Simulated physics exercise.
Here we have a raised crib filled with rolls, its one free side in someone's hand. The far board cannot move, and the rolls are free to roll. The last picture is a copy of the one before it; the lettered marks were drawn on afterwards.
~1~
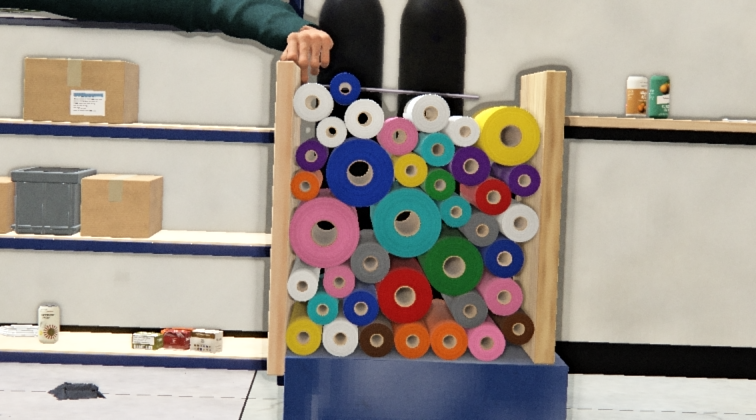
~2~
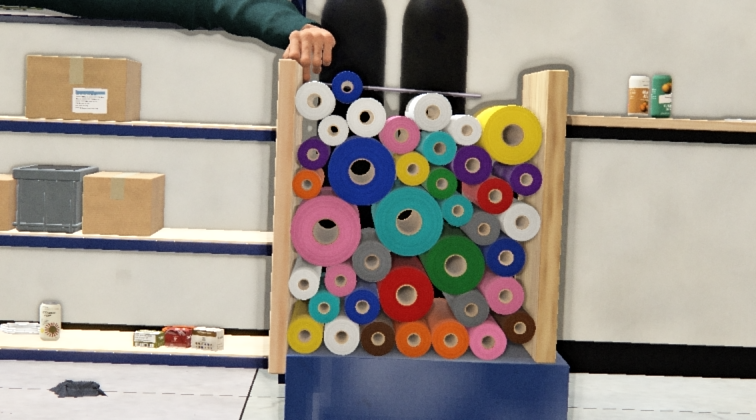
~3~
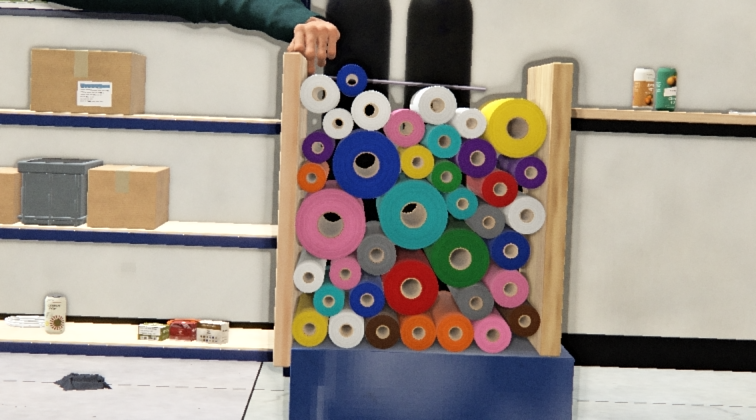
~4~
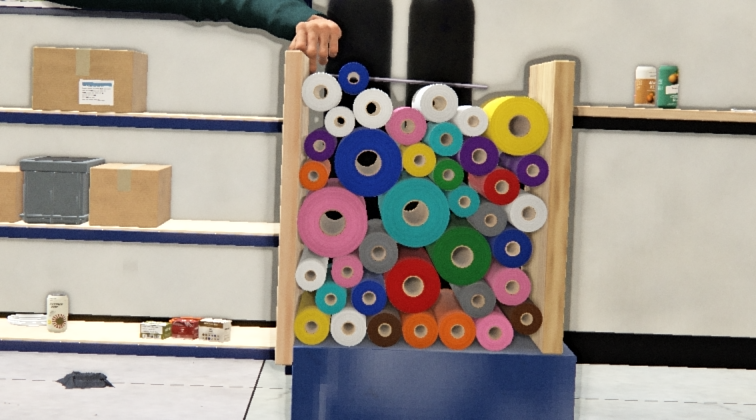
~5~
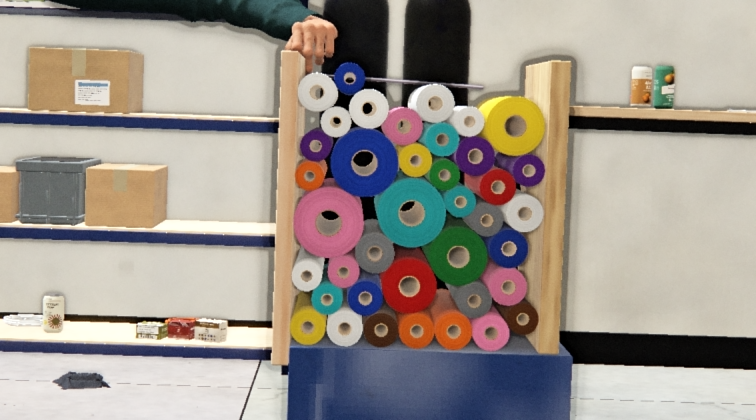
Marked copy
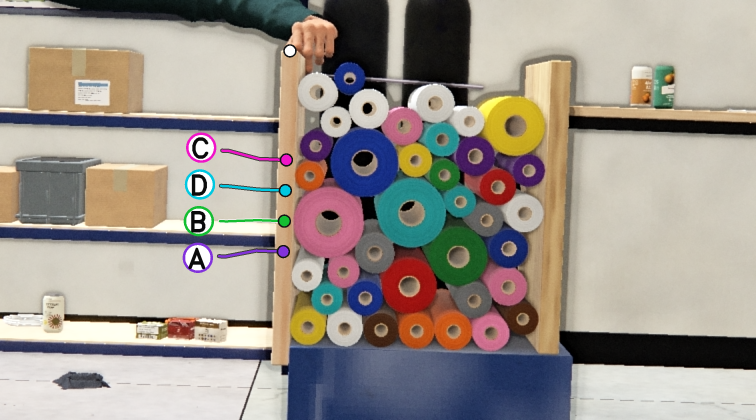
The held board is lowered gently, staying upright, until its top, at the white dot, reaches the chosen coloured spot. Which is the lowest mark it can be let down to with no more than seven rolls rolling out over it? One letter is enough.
Mark A is as low as it can go.
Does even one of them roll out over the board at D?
At D: Yes.
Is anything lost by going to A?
Yes, at A.
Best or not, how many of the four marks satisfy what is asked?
The number is four.
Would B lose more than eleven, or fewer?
It loses fewer than eleven.
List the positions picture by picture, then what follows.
A pink roll (339, 282); a grey roll (370, 263); an orange roll (305, 186), in the first frame.
An orange roll (307, 185); a red roll (495, 196), in the second frame.
A purple roll (531, 173); a yellow roll (517, 128), in the third frame.
Side board (294, 200); a yellow roll (311, 327), in the fourth frame.
A pink roll (491, 333); a pink roll (344, 272); a grey roll (375, 253), in the fifth frame.
On the copy, A at (284, 252); B at (285, 221); C at (287, 160); D at (286, 191); the white dot at (290, 51).
On A. First, top of the board (296, 140).
Then, top of the board (292, 238).
Finally, top of the board (292, 251), six out over the board.
By contrast, B five out over the board; C two out over the board; D two out over the board.
